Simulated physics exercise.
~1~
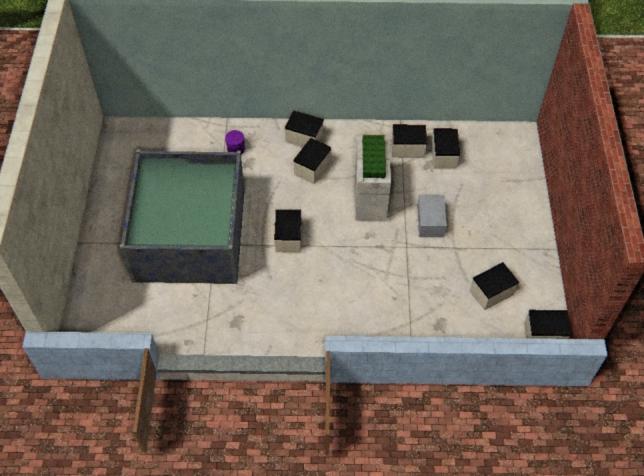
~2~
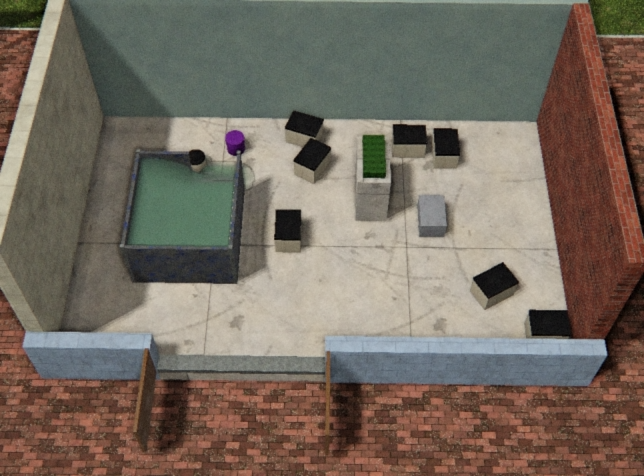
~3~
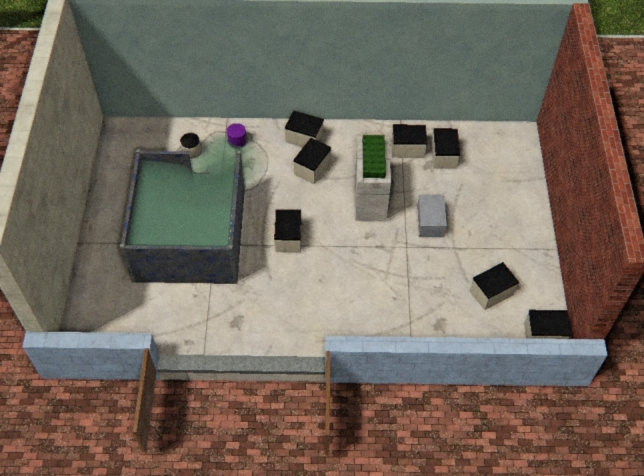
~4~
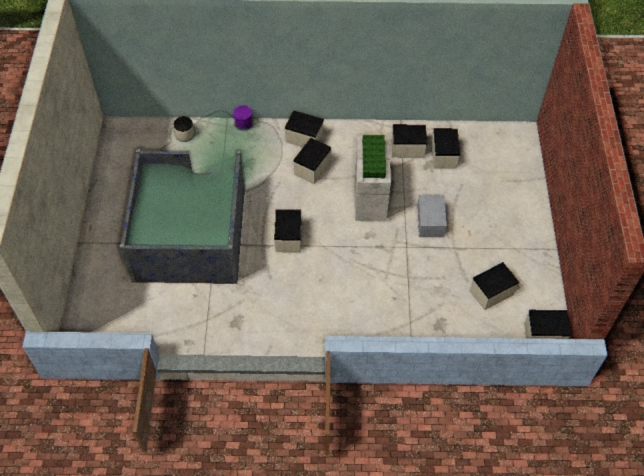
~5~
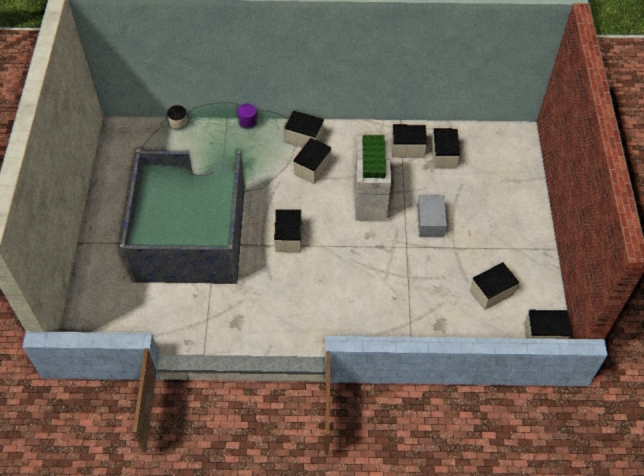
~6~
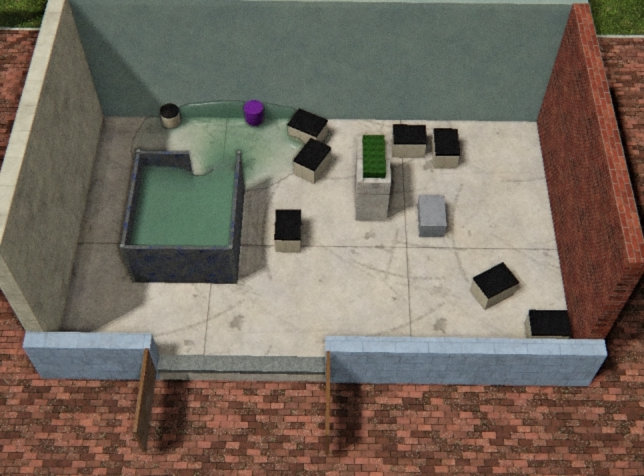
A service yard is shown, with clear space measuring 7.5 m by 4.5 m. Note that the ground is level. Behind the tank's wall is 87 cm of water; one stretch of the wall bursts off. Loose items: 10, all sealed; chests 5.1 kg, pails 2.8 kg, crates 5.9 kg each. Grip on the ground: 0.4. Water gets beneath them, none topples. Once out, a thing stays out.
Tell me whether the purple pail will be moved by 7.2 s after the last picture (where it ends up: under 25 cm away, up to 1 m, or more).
By the end, the purple pail is taken a long way.
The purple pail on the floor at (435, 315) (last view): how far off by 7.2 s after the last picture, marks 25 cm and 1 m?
Short answer: It drifts a great distance.
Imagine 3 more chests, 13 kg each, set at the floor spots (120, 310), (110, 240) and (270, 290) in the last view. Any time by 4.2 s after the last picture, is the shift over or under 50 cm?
So that's beyond the threshold, beyond the threshold and within the threshold, in that sequence.
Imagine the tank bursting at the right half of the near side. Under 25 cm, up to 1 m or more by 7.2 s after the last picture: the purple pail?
Well, the purple pail basically stays there then.
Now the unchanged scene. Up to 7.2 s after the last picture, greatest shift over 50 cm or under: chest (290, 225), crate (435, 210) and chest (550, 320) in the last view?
Well, going one by one, it's not that far, not that far and too far.
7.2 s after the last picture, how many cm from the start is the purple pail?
Around 400 cm from the start.
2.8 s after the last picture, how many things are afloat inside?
That would be 5 of them.
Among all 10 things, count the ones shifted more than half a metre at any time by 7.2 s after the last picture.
Count: 8.
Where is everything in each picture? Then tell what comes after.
In the first picture, the purple pail at (235, 137), on the bottom; water covers 2.5 m2; 0 of 10 have shifted.
In the second picture, the purple pail at (235, 137) rests on the ground; water covers 3.0 m2; 1 of 10 have shifted.
In the third picture, the purple pail at (236, 130) rests on the ground, 16 cm from its start; water covers 3.8 m2; 2 of 10 have shifted.
In the fourth picture, the purple pail at (243, 112), on the bottom, 55 cm from its start; water covers 4.9 m2; 2 of 10 have shifted.
In the fifth picture, the purple pail at (247, 111) floats, 57 cm from its start; 5.6 m2 under water; 2 of 10 have shifted.
In the sixth picture, the purple pail at (254, 107) floats, 61 cm from its start; 6.1 m2 under water; 3 of 10 have shifted.
Then, 0.9 s after the last picture the purple pail is near (350, 113), 2.0 m from its start, afloat; 0 of 10 are out; 2 afloat.
Then, 2.8 s after the last picture the purple pail is near (542, 164), 5.0 m from its start, afloat; 0 of 10 are out; 5 afloat.
Then, 4.8 s after the last picture the purple pail is near (539, 300), 5.6 m from its start, afloat; 0 of 10 are out; 4 afloat.
Then, 7.2 s after the last picture the purple pail is near (433, 277), 4.1 m from its start, afloat; 0 of 10 are out; 8 afloat.
